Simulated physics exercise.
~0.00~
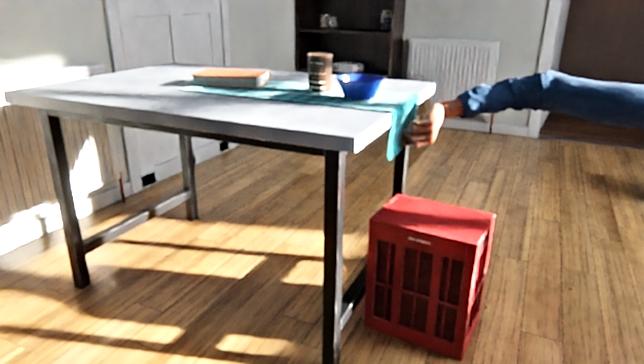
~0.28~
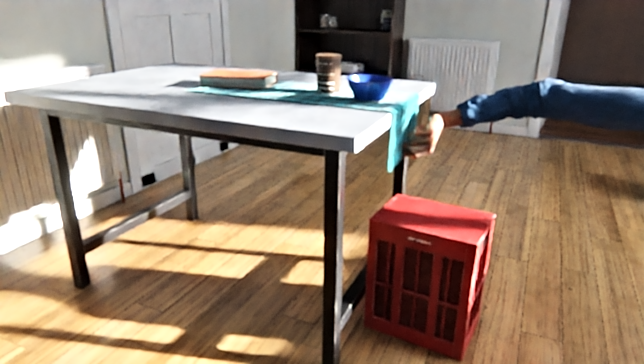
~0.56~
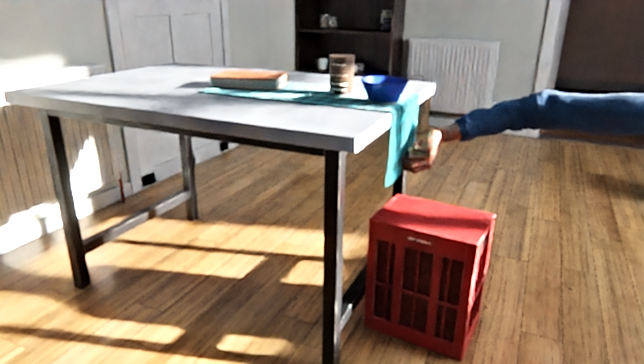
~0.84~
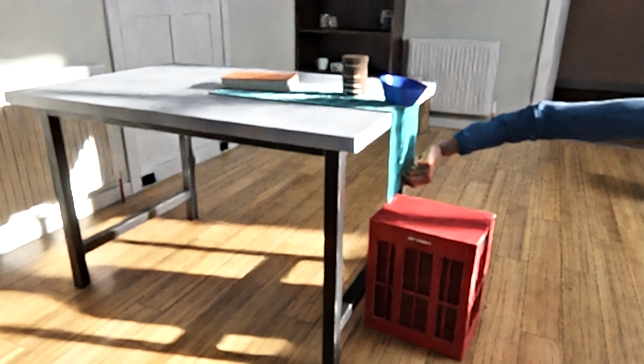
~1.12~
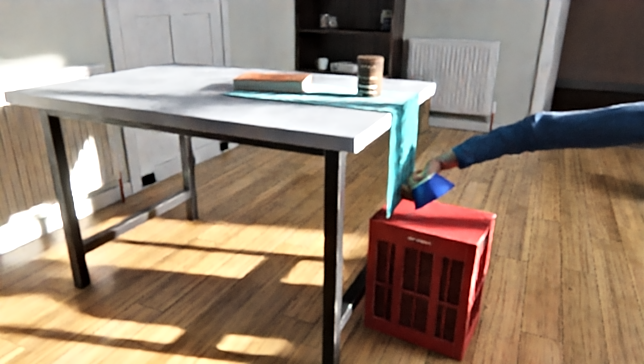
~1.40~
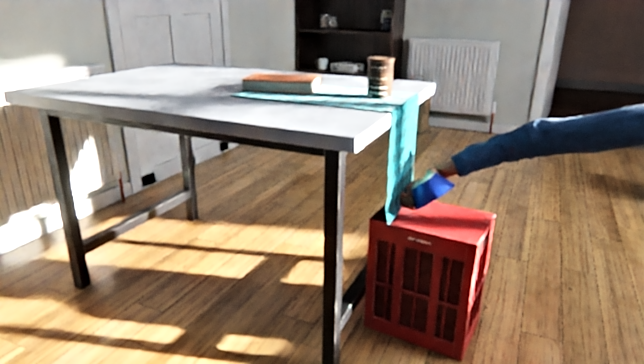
Hand drawing a turquoise cloth down to a red crate, blue bowl tipping off the table, brown tin and book staying on.
